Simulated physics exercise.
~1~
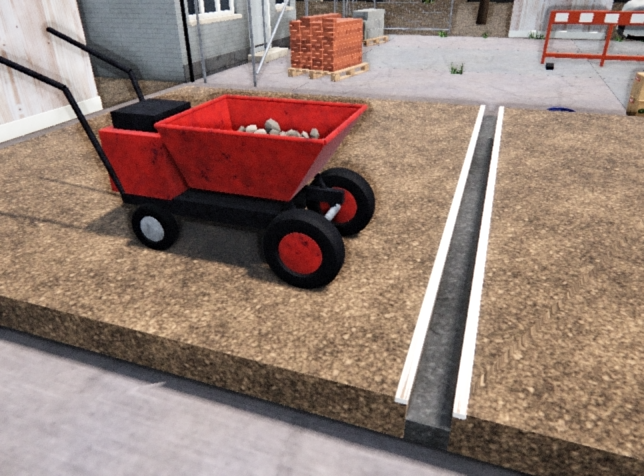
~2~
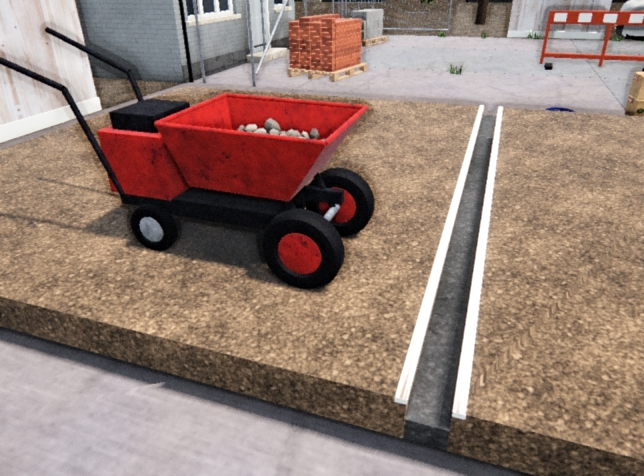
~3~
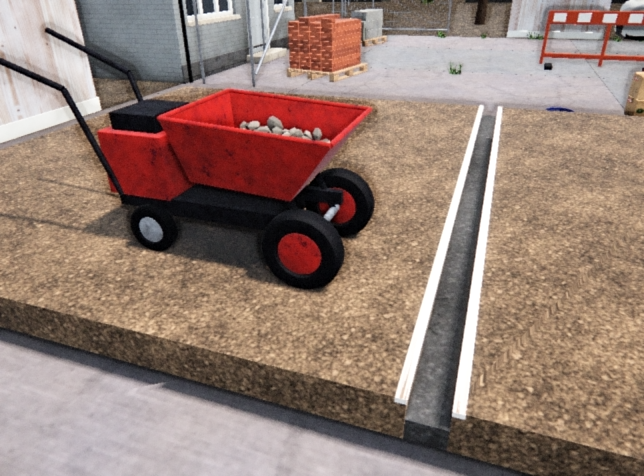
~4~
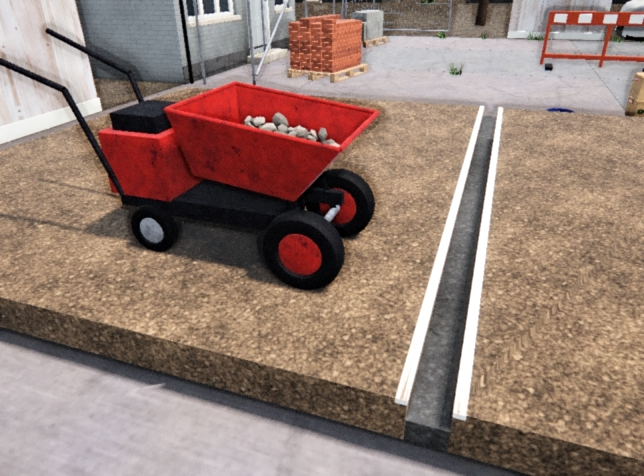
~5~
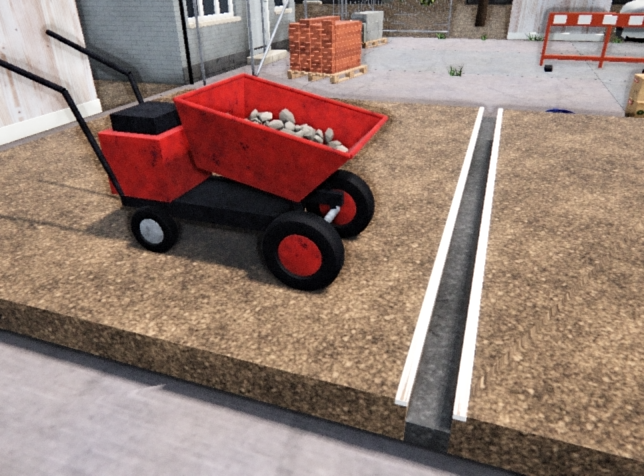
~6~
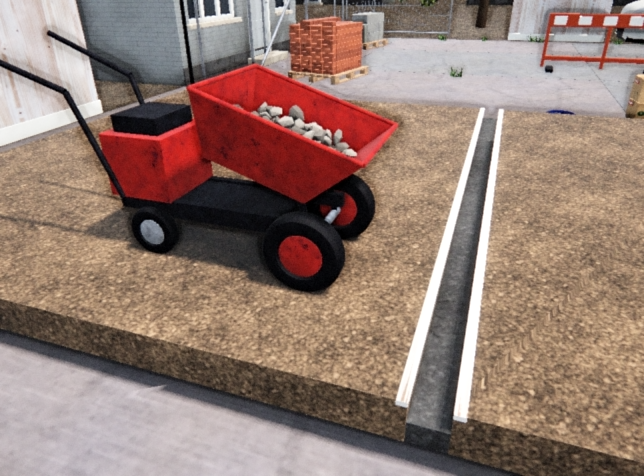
The footage shows a red motor barrow loaded with broken stones standing on brown ground, left of a narrow trench edged with white boards. Its skip starts level, then gradually tilts toward the trench while the wheels stay still.
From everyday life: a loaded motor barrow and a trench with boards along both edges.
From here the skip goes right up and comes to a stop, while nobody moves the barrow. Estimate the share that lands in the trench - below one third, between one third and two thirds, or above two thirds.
Looks to me like the trench gets one-third to two-thirds of the load.
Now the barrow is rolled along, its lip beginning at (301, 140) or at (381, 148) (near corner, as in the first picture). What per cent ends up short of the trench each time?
In order, 30 % followed by 0 %.
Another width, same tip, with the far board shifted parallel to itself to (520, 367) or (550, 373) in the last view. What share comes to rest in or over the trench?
The share would be 90 % first and 100 % second.
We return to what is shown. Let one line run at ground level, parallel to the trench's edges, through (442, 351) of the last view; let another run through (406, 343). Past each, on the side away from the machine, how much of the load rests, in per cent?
That's 60 in a hundred for the first and 100 in a hundred for the second.
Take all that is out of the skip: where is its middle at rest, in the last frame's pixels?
Once it all stops, the middle lies near (460, 278).
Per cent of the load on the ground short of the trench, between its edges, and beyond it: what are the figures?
Roughly, short 10 per cent, between 60 per cent and beyond 30 per cent.
Soon after the last picture, skip tipped steeply; all in the skip.
A little later, skip tipped right over; most in the skip; a stray few short of the trench; about a quarter in or heaped over the trench; a stray few beyond it.
Later still, skip tipped right over; a small part in the skip; a small part short of the trench; about half in or heaped over the trench; about a quarter beyond it.
At rest, skip tipped right over; a stray few in the skip; a small part short of the trench; about half in or heaped over the trench; about a quarter beyond it.
